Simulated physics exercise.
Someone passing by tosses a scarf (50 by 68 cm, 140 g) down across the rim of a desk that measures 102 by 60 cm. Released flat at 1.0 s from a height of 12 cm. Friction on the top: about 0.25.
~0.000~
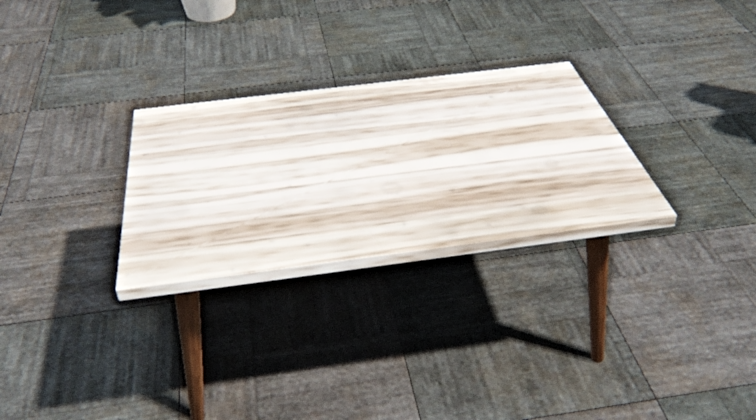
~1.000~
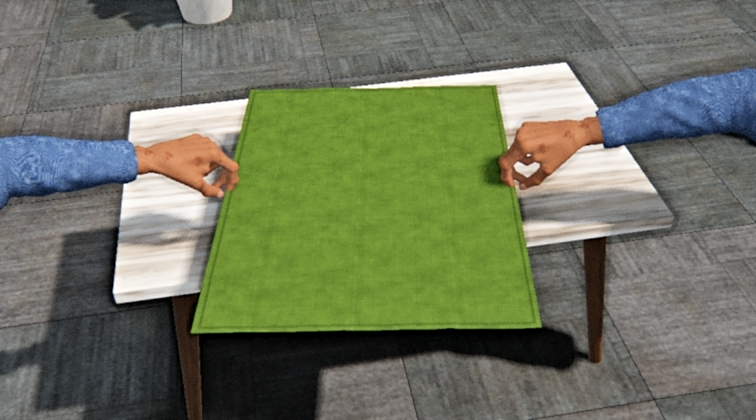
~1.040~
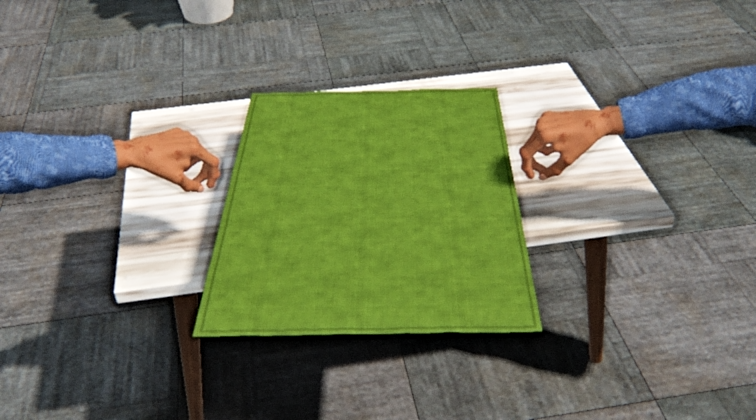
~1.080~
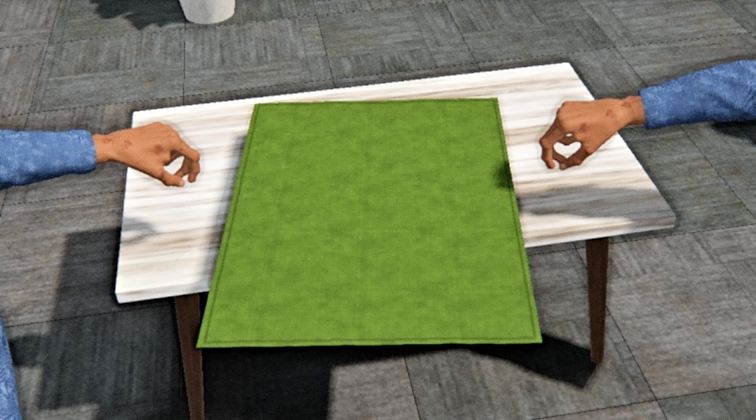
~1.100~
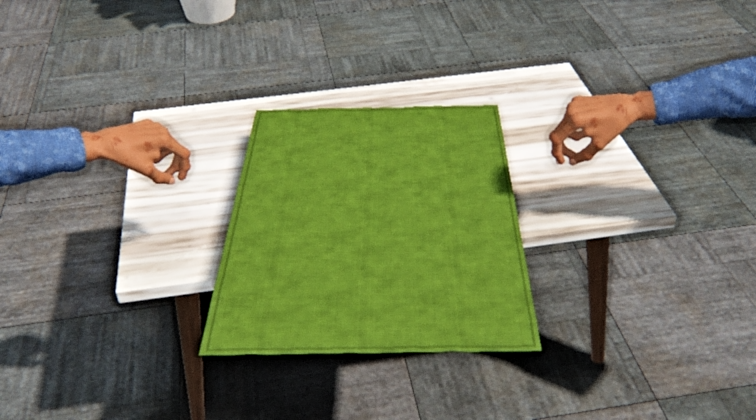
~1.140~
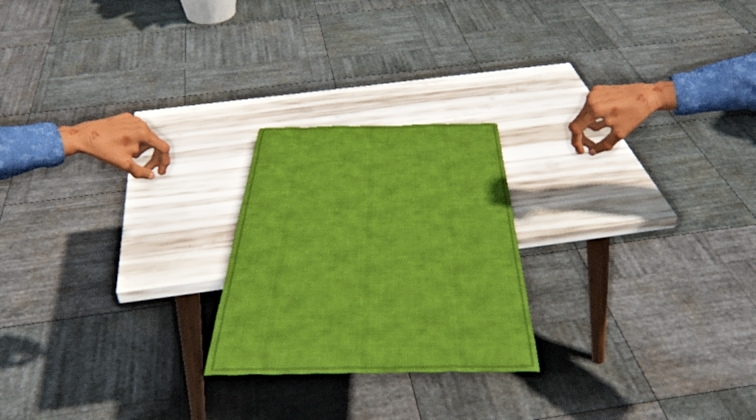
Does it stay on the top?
No, it comes off.
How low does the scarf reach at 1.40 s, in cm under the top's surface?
About 42 cm.
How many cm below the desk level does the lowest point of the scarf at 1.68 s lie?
Depth under surface at that time: Approx. 44 centimetres.
At 1.4 s, 40 % of the scarf is still over the top.
At 1.7 s, 0 % of the scarf is still over the top.
At 1.9 s, 0 % of the scarf is still over the top.
At 2.2 s, 0 % of the scarf is still over the top.
At 4.4 s, 0 % of the scarf is still over the top.
